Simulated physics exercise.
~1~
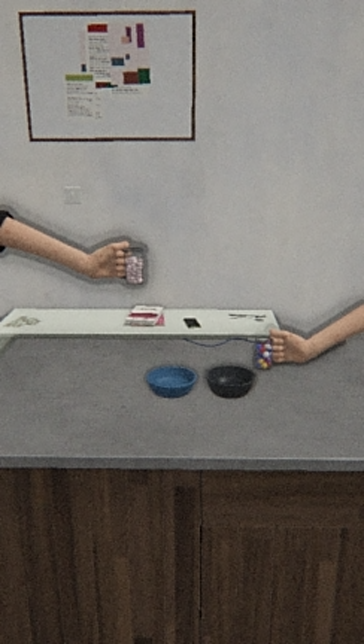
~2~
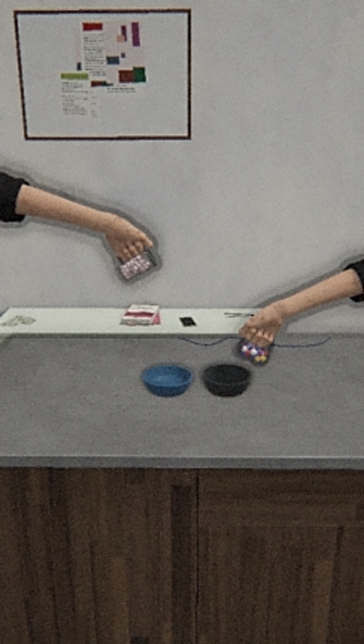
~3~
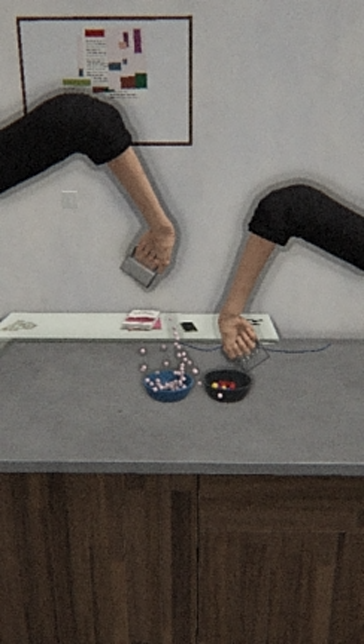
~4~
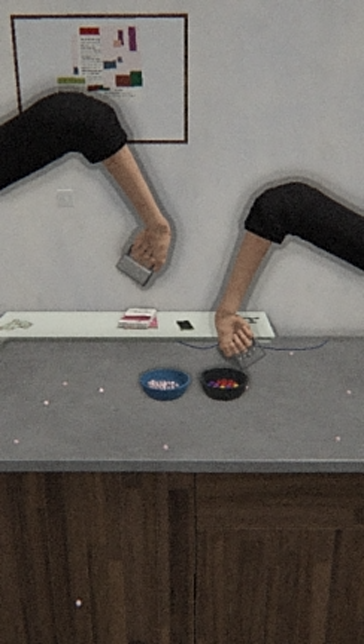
Two arms in dark sleeves reach in from opposite sides over a grey counter with dark wooden cupboards, seen from the front by a slightly swaying camera. Each hand holds a small clear cup of loose pieces, the left one higher, above a blue dish and a black dish standing side by side. Both cups tilt, then turn upside down. Pale pieces drop from the left and scatter around the blue dish, while colourful ones fall into the black dish. Finally, most pale pieces lie in the blue dish, with some strewn outside, and the black dish keeps all of its pieces.
